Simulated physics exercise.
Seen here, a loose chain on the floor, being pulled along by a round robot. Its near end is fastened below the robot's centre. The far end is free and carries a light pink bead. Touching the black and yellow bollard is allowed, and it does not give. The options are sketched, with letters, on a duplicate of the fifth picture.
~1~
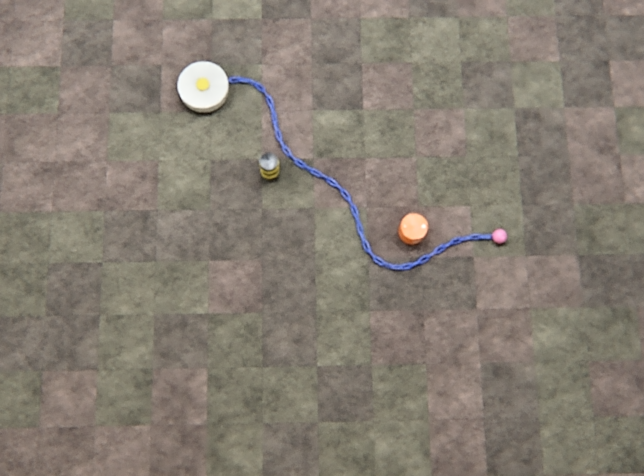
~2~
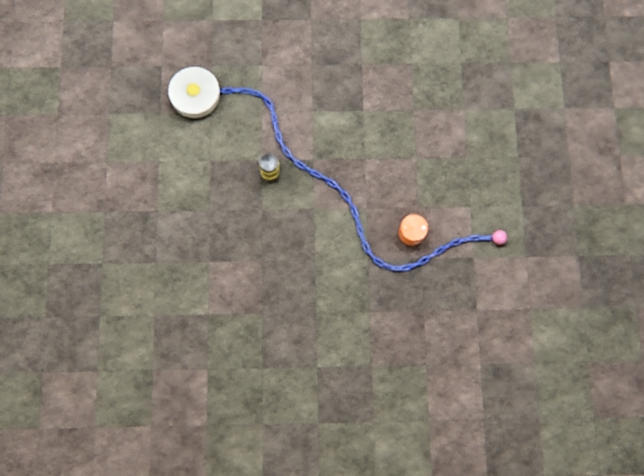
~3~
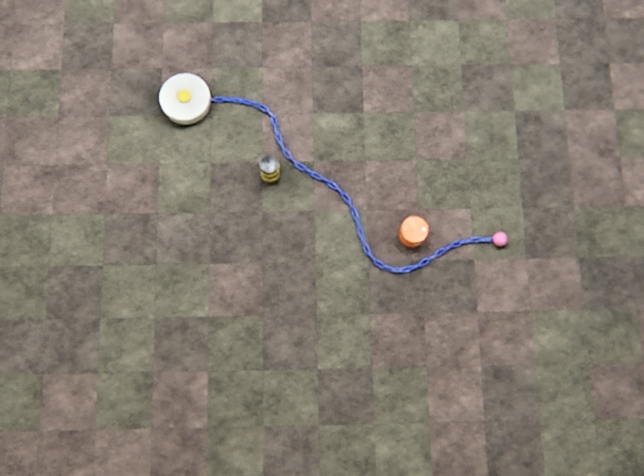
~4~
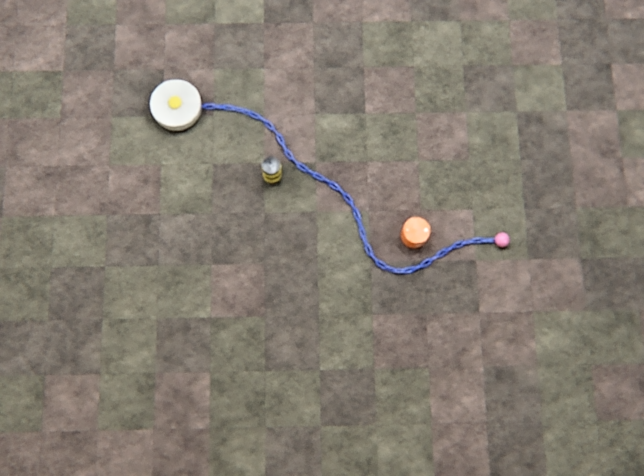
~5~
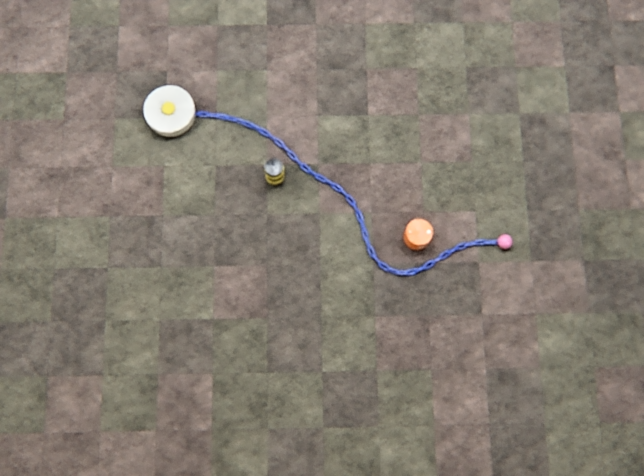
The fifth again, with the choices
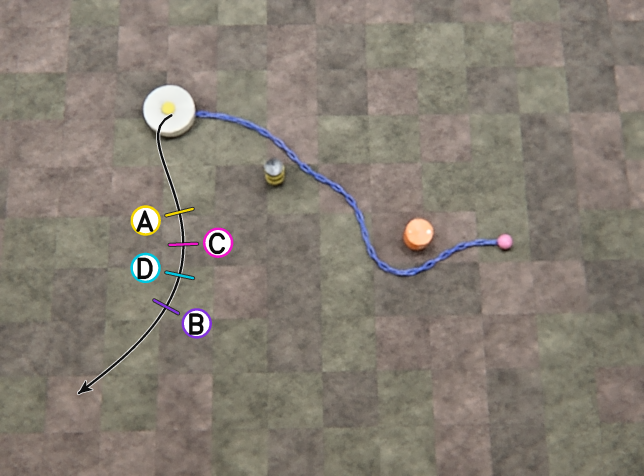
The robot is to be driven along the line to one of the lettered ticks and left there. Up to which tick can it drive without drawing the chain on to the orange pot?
All is well up to D.
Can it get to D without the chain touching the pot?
Yes.
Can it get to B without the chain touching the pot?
No.
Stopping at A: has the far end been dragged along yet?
No.
On the marked copy, A at (179, 212); B at (166, 307); C at (183, 244); D at (180, 275); the route from (172, 115) via (182, 265) to (79, 393).
Taking D. A third of the way, robot (164, 164), middle of the chain (344, 201), free end (505, 242).
Two thirds of the way, robot (180, 220), middle of the chain (344, 201), free end (505, 242).
When it is over, robot (178, 273), middle of the chain (329, 205), free end (505, 242); only the bollard has been touched, if anything.
As for the rest, A is safe but short; B brings the chain against the pot; C is safe but short.
